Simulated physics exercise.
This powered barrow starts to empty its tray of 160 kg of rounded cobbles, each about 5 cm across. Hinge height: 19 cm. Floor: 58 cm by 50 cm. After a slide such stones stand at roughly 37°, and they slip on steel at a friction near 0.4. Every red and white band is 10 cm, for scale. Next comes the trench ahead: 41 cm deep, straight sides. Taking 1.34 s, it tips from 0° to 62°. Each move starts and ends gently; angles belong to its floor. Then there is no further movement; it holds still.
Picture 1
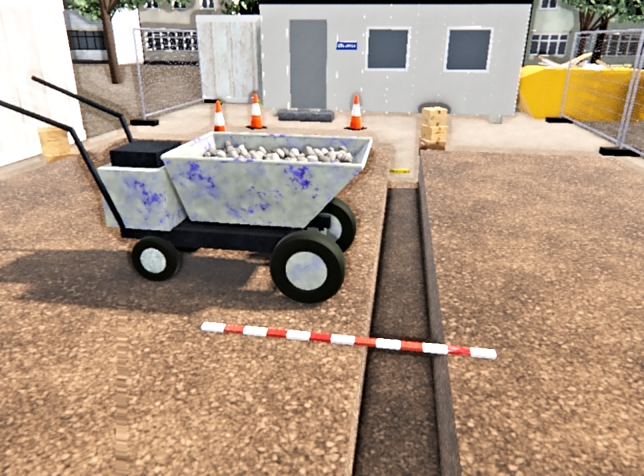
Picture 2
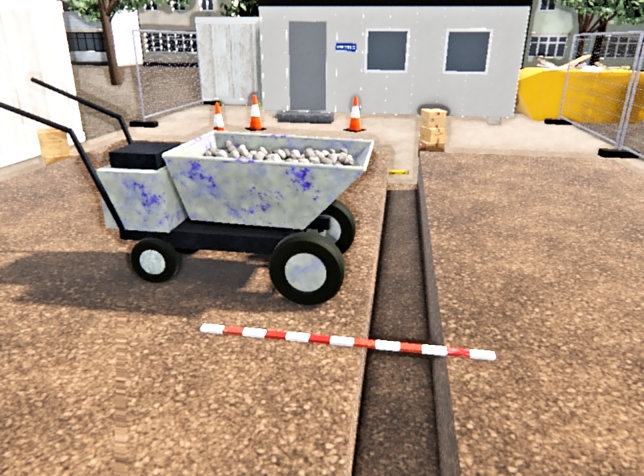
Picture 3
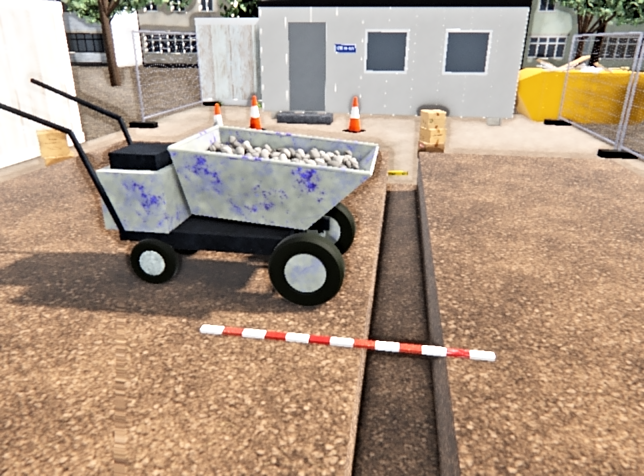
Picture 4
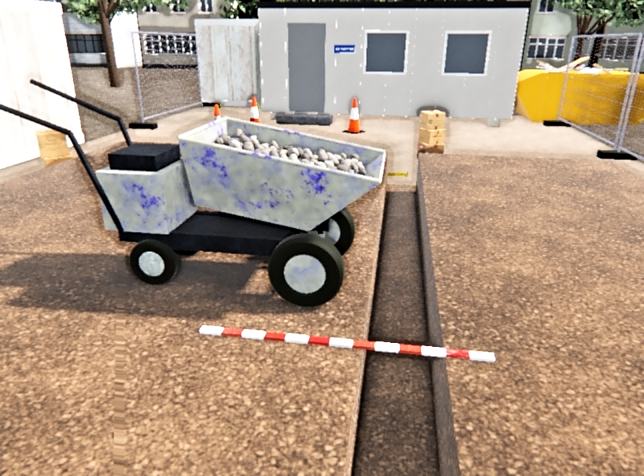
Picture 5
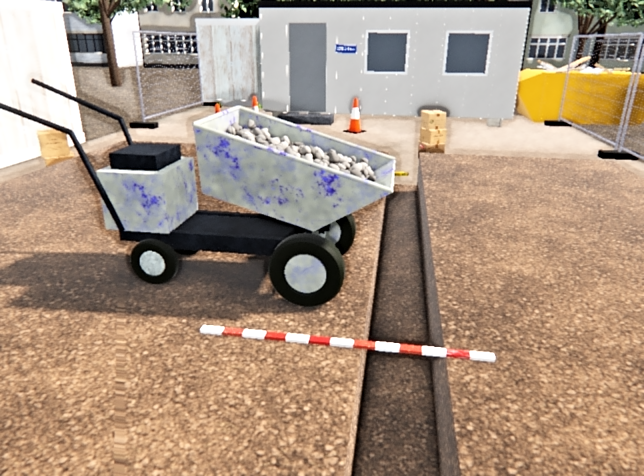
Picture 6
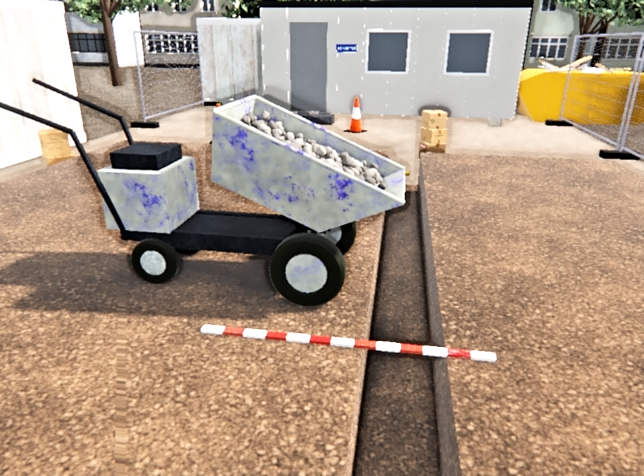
The speckled grey tray of a small wheeled barrow, loaded with rounded stones, slowly tilted, its back end rising and its front lip dipping toward the narrow trench on the right, while the wheels stayed still.
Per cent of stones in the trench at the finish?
About 41 %.
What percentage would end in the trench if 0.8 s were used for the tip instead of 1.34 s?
Then roughly 35 percent.
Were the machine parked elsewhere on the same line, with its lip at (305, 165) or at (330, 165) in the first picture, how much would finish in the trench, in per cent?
Roughly 90 per cent, then 70 per cent.
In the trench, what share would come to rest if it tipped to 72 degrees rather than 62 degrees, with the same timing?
Then about 25 per cent.
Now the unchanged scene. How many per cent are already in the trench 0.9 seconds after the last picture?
Around 0 per cent of it.
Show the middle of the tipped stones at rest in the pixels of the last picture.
Around (451, 287).
Then, 0.4 s after the last picture the floor is at 53°, 100 % in the tray; the foremost stones are at (420, 231).
Then, 0.9 s after the last picture the floor is at 62°, 80 % in the tray, 2 % in the trench, 18 % past the trench; the foremost stones are at (495, 300).
Then, 1.2 s after the last picture the floor is at 62°, 50 % in the tray, 5 % in the trench, 45 % past the trench; the foremost stones are at (580, 306).
Then, 3.2 s after the last picture the floor is at 62°, 8 % in the tray, 41 % in the trench, 51 % past the trench; the foremost stones are at (642, 301).
